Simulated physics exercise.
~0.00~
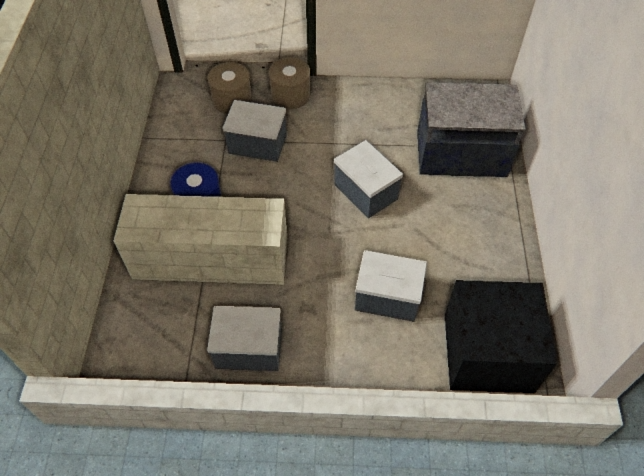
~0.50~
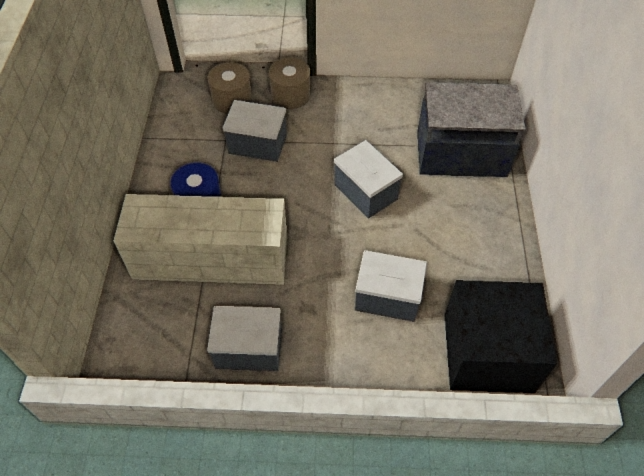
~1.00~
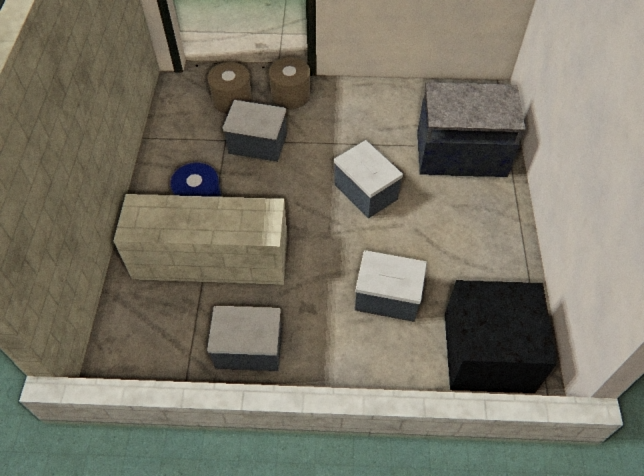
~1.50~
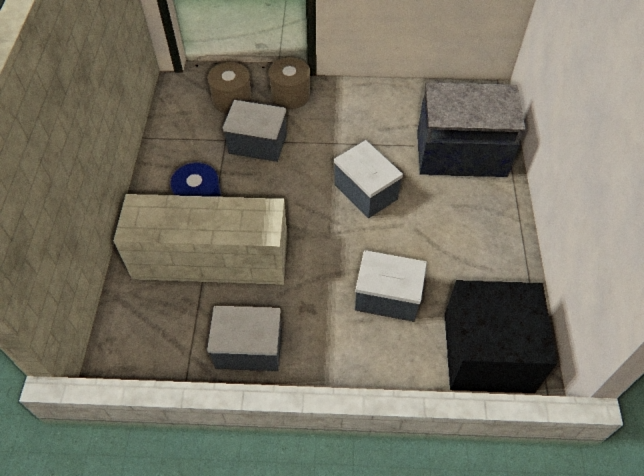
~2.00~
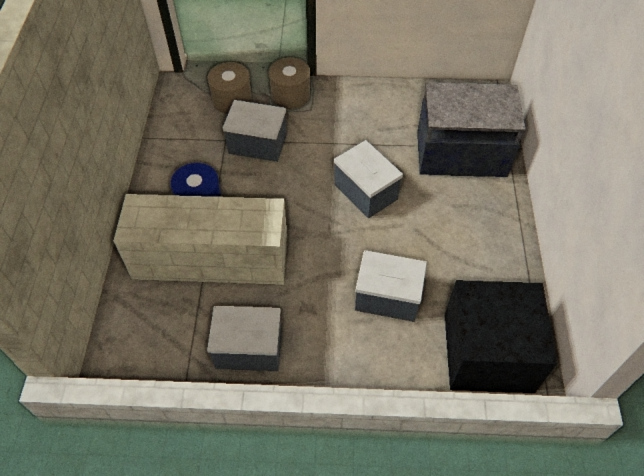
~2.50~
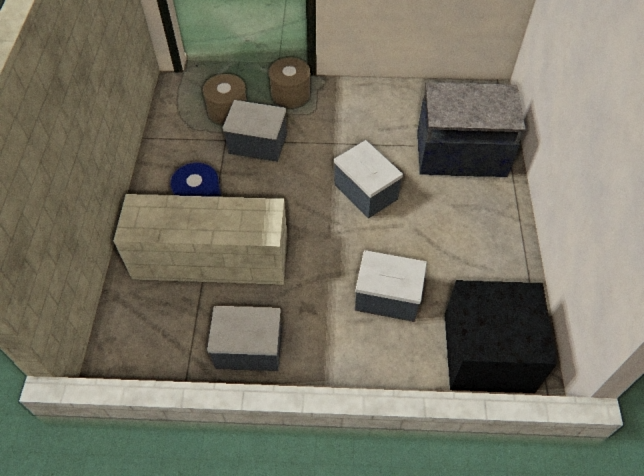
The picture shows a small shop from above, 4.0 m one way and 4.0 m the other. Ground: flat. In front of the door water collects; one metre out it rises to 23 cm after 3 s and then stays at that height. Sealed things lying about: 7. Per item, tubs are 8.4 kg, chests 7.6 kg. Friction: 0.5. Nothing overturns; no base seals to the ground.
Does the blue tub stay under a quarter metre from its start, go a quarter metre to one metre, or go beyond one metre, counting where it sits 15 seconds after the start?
Beyond one metre.
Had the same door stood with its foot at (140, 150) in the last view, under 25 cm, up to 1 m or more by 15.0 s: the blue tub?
Outcome - blue tub: Well off.
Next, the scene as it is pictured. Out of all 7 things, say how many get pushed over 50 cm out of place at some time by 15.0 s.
That comes to 7.
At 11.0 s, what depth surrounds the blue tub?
Depth approx. 12 cm.
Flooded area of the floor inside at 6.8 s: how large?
That flooded area is roughly 14 m2.
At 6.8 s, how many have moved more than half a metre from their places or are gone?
That would be 6.
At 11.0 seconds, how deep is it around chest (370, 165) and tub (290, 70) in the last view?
First about 19 cm, second about 7 cm.
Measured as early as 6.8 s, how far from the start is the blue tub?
By then it has shifted roughly 60 cm.
After 3.5 s the blue tub is near (194, 181), 0.0 m from its start, aground; 0 afloat.
After 6.8 s the blue tub is near (258, 167), 0.6 m from its start, afloat; 5 afloat.
After 11.0 s the blue tub is near (394, 333), 2.4 m from its start, afloat; 7 afloat.
After 15.0 s the blue tub is near (117, 306), 1.5 m from its start, afloat; 7 afloat.
